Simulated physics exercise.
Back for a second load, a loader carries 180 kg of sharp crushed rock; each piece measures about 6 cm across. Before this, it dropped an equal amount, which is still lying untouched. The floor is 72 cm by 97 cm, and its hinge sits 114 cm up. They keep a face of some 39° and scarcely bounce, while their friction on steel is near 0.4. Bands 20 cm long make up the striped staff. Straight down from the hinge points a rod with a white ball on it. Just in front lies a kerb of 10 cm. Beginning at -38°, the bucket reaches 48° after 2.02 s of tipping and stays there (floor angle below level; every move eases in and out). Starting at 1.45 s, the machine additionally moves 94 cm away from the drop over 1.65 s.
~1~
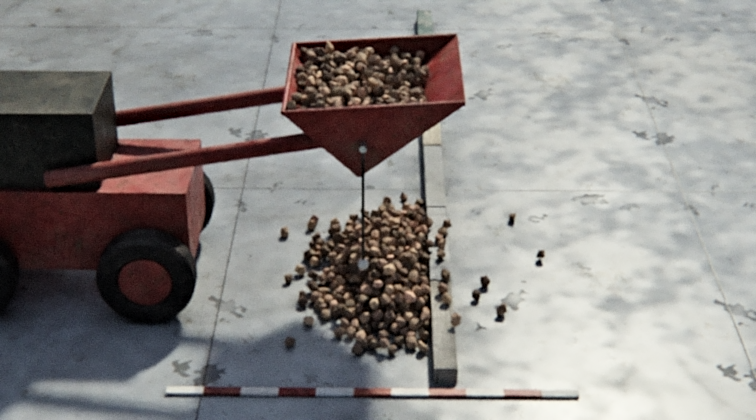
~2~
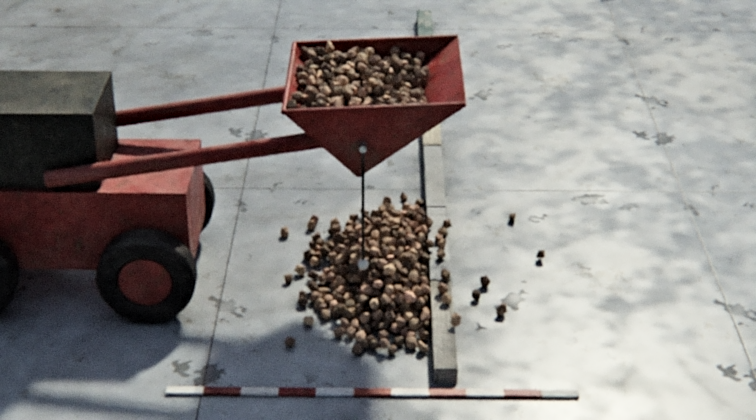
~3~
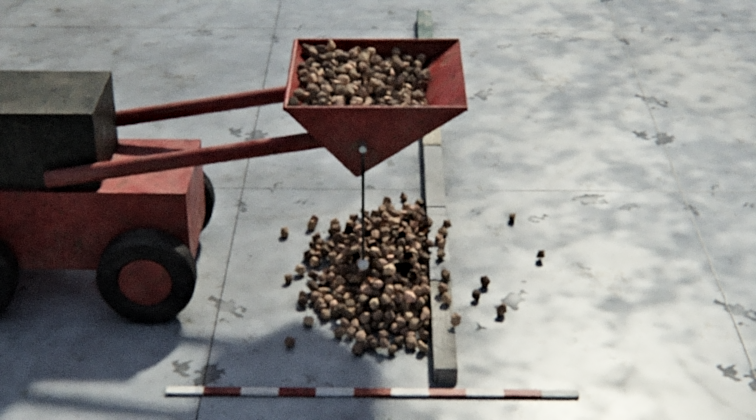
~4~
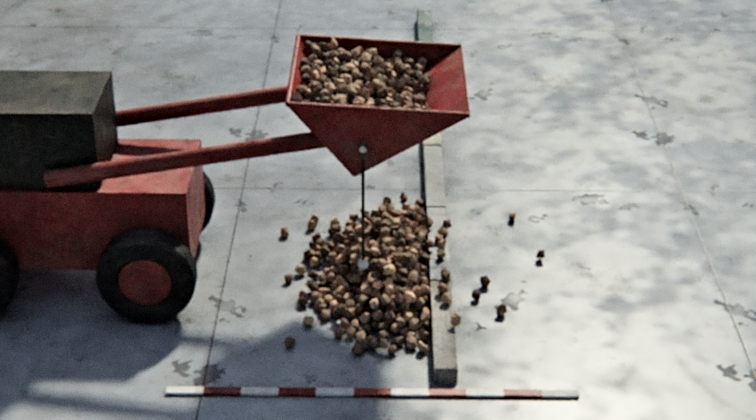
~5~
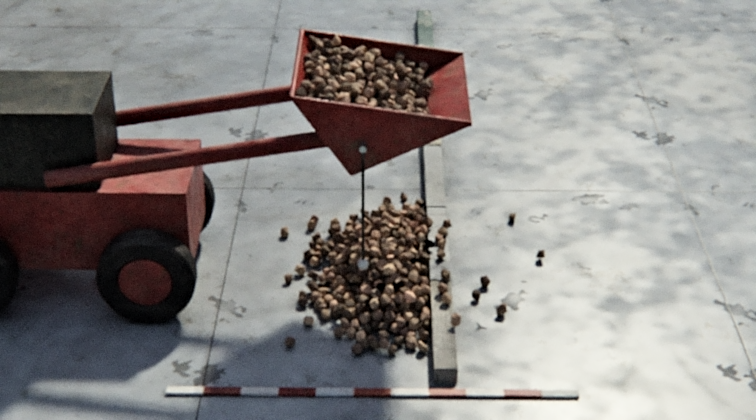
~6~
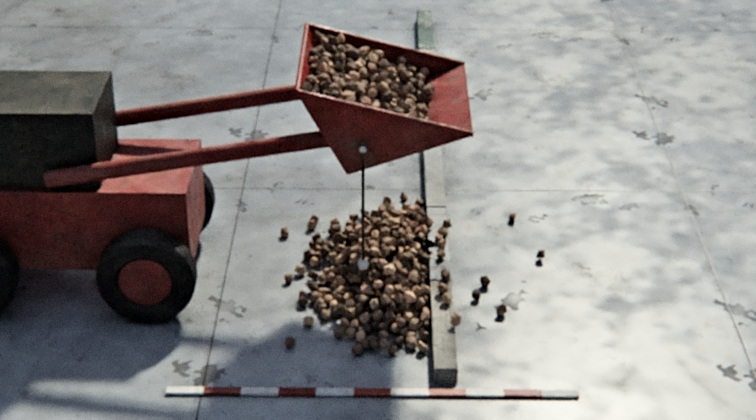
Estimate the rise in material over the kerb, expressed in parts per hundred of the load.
Close to 57 parts in a hundred.
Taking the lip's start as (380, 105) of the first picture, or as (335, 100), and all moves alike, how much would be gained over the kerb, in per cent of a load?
Near 5 in a hundred, then near 0 in a hundred.
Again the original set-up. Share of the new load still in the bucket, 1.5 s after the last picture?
Some 0 %, roughly, is held.
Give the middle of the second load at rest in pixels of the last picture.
Near (458, 263).
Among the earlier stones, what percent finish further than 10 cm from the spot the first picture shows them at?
0 per cent.
Then, 0.9 s after the last picture the floor is at 35°; in per cent of one load, 97 in the bucket, 102 on this side of the kerb, 2 over the kerb; the foremost stones are at (488, 259).
Then, 1.5 s after the last picture the floor is at 48°; in per cent of one load, 0 in the bucket, 148 on this side of the kerb, 52 over the kerb; the foremost stones are at (553, 269).
Then, 2.9 s after the last picture the floor is at 48°; in per cent of one load, 0 in the bucket, 142 on this side of the kerb, 58 over the kerb; the foremost stones are at (600, 274).
Then, 5.3 s after the last picture the floor is at 48°; in per cent of one load, 0 in the bucket, 142 on this side of the kerb, 58 over the kerb; the foremost stones are at (600, 274). Net gain over the kerb, 57.
